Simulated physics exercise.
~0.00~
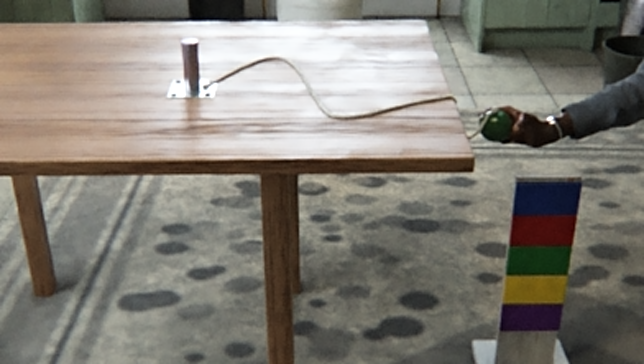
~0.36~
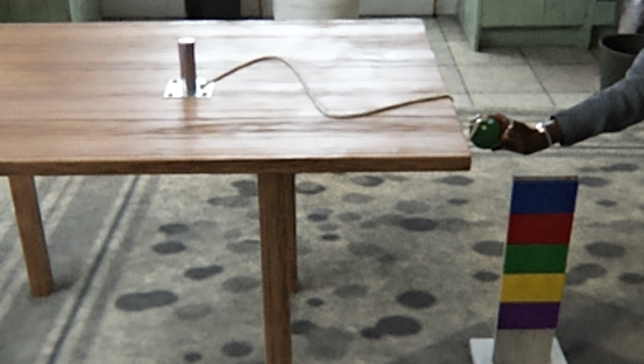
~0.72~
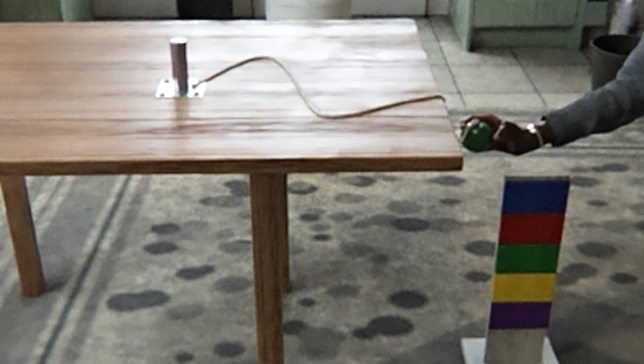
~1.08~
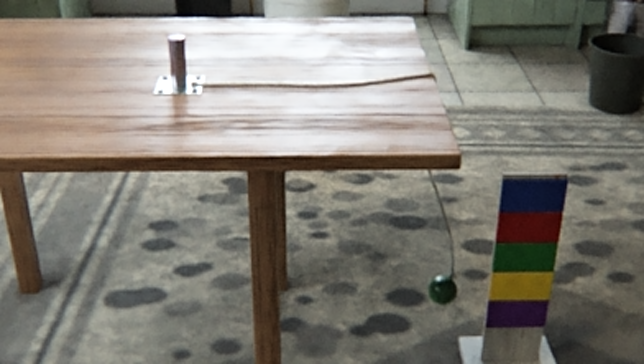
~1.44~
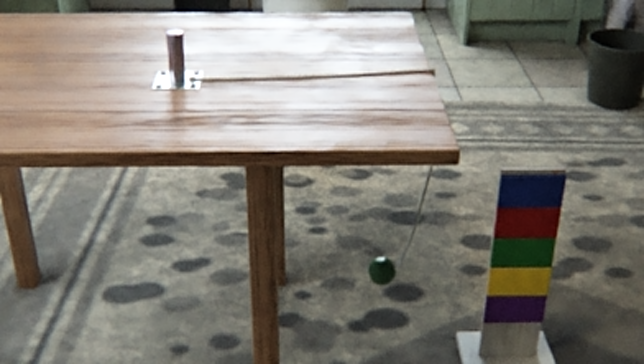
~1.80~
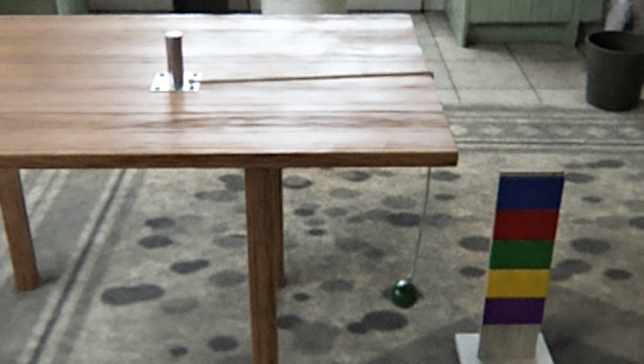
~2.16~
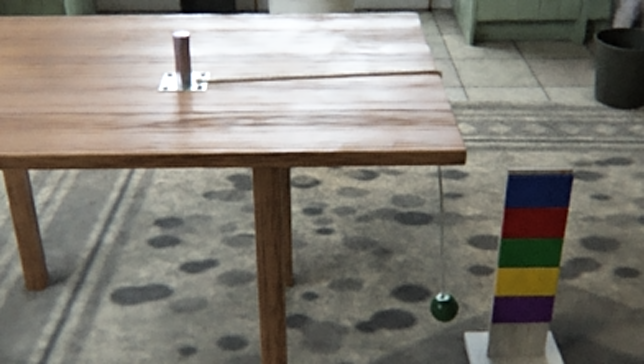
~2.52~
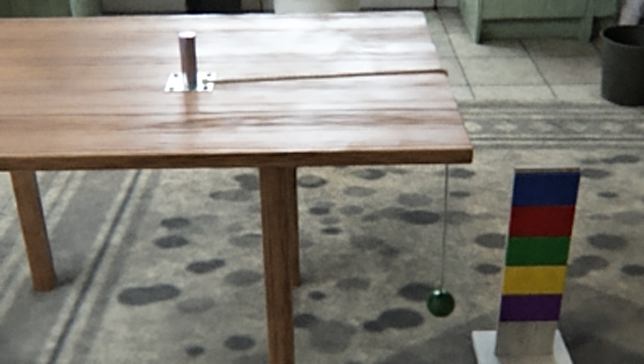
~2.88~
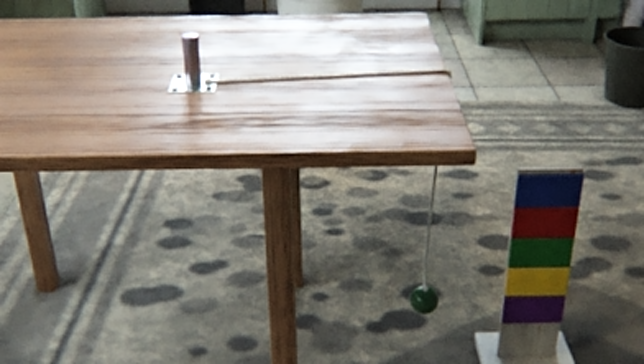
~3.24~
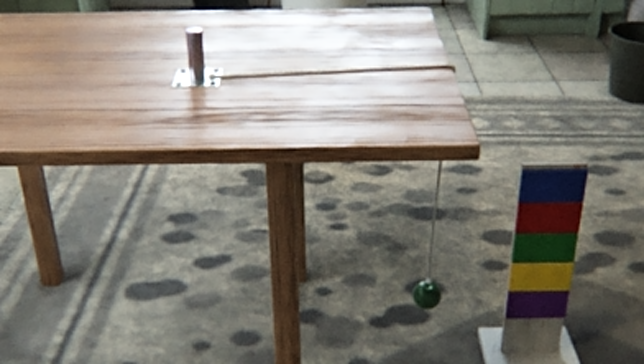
A green ball on a cord drops from a hand, swings, and hangs level with purple.
